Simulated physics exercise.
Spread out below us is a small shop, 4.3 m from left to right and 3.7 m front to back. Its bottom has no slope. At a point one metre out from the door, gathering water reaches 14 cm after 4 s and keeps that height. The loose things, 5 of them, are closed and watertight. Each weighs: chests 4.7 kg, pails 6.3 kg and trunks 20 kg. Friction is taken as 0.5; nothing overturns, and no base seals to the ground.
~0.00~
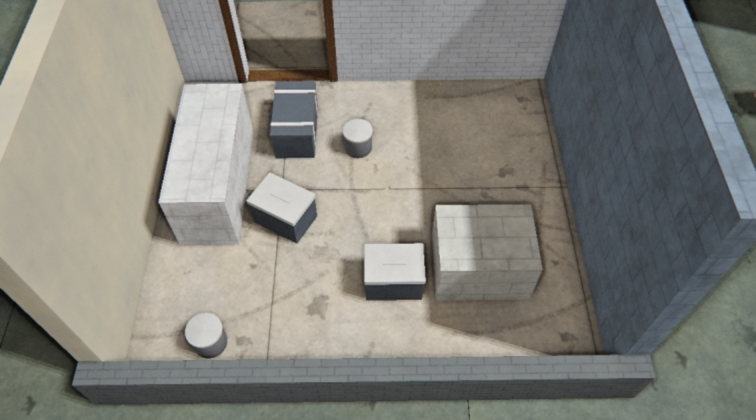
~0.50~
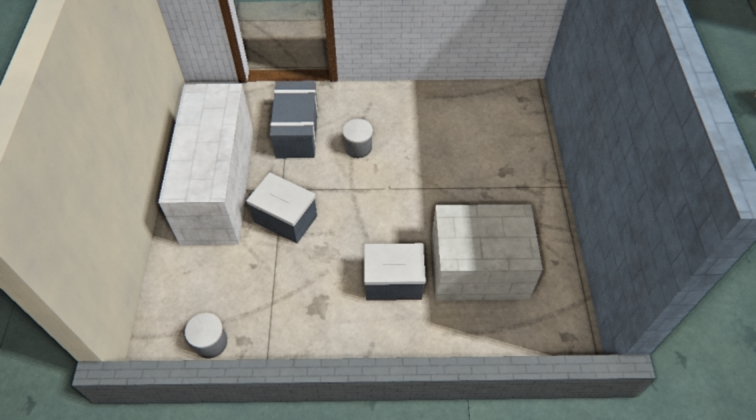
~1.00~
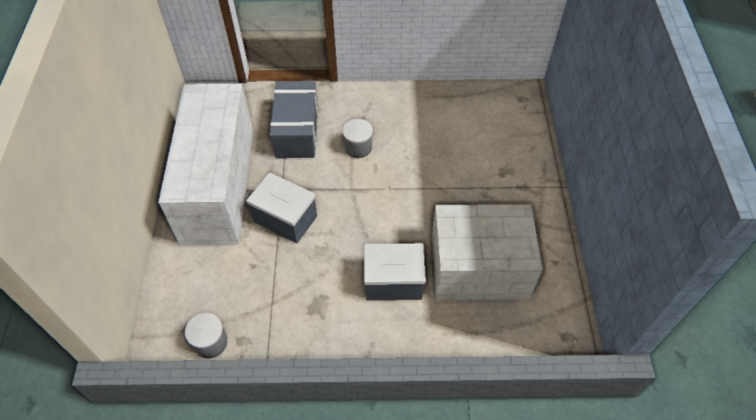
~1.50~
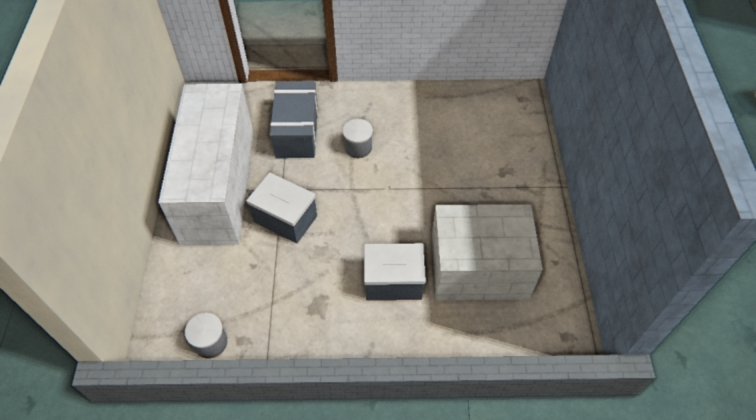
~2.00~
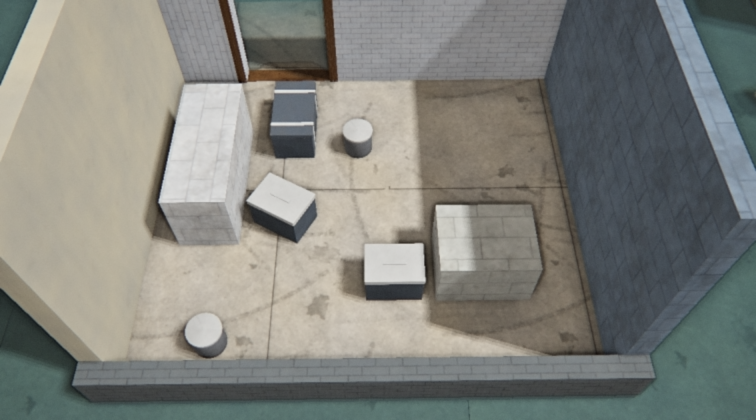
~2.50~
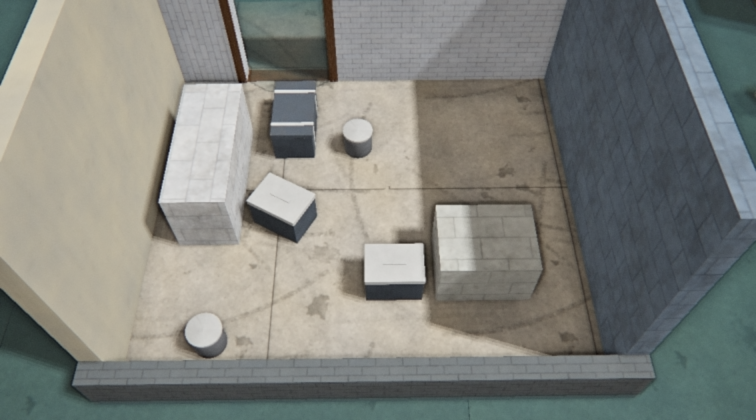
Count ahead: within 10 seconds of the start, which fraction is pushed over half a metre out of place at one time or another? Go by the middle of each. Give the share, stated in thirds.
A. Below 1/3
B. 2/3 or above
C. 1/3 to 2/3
(C) 1/3 to 2/3.
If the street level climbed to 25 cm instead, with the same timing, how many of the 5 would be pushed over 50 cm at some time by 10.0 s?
So the tally would be 5.
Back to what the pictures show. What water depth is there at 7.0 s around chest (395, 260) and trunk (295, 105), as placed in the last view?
Depth approx. 0 cm / 5 cm.
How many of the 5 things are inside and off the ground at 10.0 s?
Count: 2.
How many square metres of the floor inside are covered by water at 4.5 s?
Flooded: Near 3.0 m2.
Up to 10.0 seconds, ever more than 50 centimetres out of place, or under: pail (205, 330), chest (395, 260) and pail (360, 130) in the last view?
Within, within, within.
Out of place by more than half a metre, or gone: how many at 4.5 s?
0 in all.
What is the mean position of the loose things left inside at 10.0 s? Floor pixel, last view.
Near (327, 264).
After 3.5 s 0 of 5 are over 50 cm from their spots; 0 afloat.
After 4.5 s 0 of 5 are over 50 cm from their spots; 0 afloat.
After 7.0 s 0 of 5 are over 50 cm from their spots; 0 afloat.
After 10.0 s 2 of 5 are over 50 cm from their spots, and 2 have been at some point; 2 afloat.
